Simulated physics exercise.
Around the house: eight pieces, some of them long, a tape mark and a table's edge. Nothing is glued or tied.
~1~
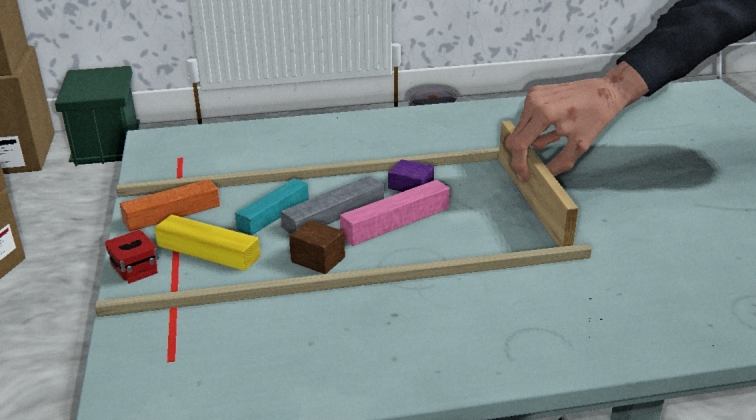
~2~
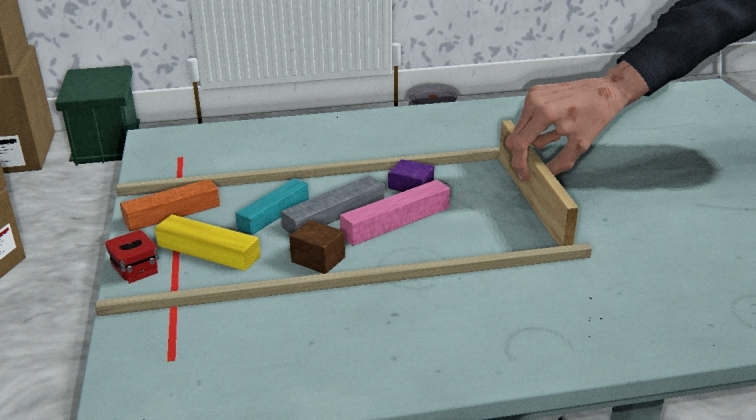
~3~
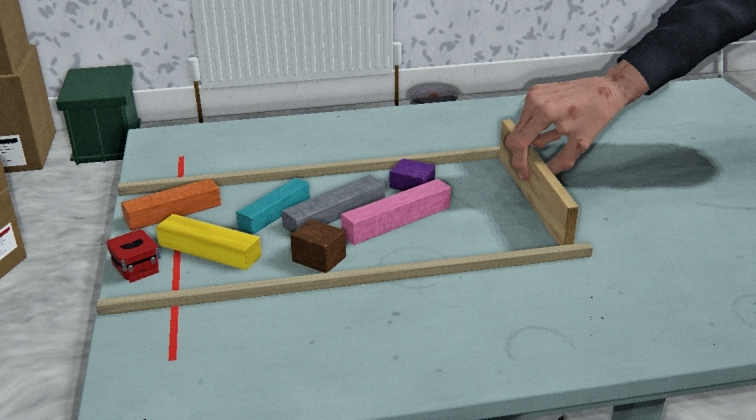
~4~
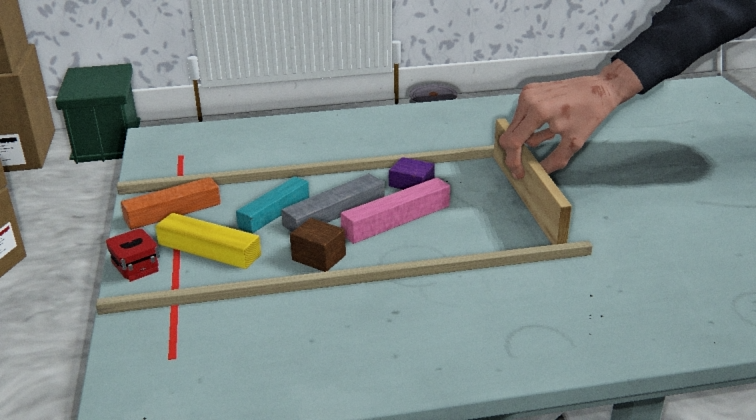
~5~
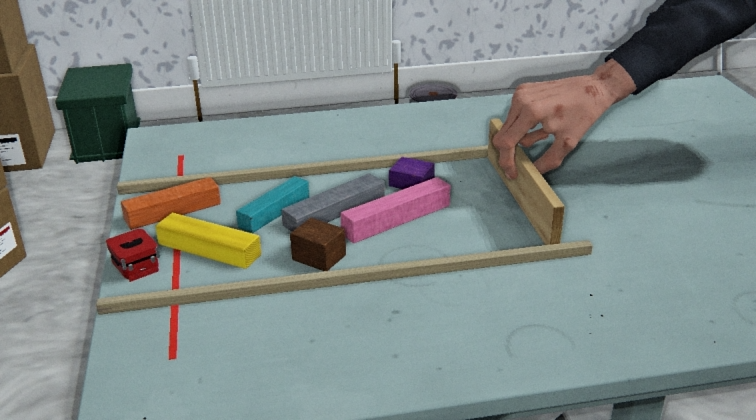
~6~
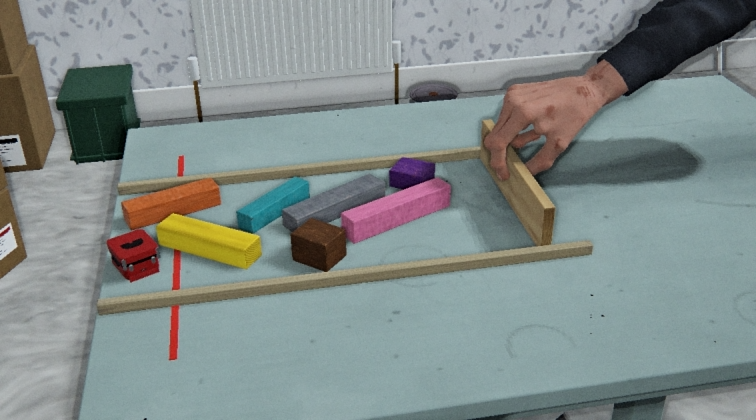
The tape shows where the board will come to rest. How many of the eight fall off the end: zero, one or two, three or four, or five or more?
In the end the number that fall off is three or four.
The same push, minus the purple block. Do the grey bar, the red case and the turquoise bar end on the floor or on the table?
The grey bar does not fall, the red case is lost, the turquoise bar survives.
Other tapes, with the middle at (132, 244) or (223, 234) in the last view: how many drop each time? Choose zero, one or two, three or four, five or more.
For each place: Five or more; just one or two.
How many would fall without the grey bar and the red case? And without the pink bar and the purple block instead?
The counts: 2 and 2.
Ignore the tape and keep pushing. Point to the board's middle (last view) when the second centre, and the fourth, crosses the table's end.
About (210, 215), then (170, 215).
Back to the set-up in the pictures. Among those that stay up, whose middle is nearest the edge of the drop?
That is the turquoise bar.
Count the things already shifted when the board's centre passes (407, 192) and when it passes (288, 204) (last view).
First 4, then 6.
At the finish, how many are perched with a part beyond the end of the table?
Overhanging: 3.
Soon after, none off yet; red case at rest near (134, 256); orange bar at rest near (172, 203); yellow stick at rest near (209, 240).
After that, none off yet; red case at rest near (134, 256); orange bar at rest near (172, 203); yellow stick displaced a little near (191, 250).
And then, none off yet; red case tilting a little near (87, 264); orange bar displaced a little near (147, 203); yellow stick displaced about its own width near (125, 262).
In the end, the number that fall off is three or four; gone, yellow stick, orange bar and red case.
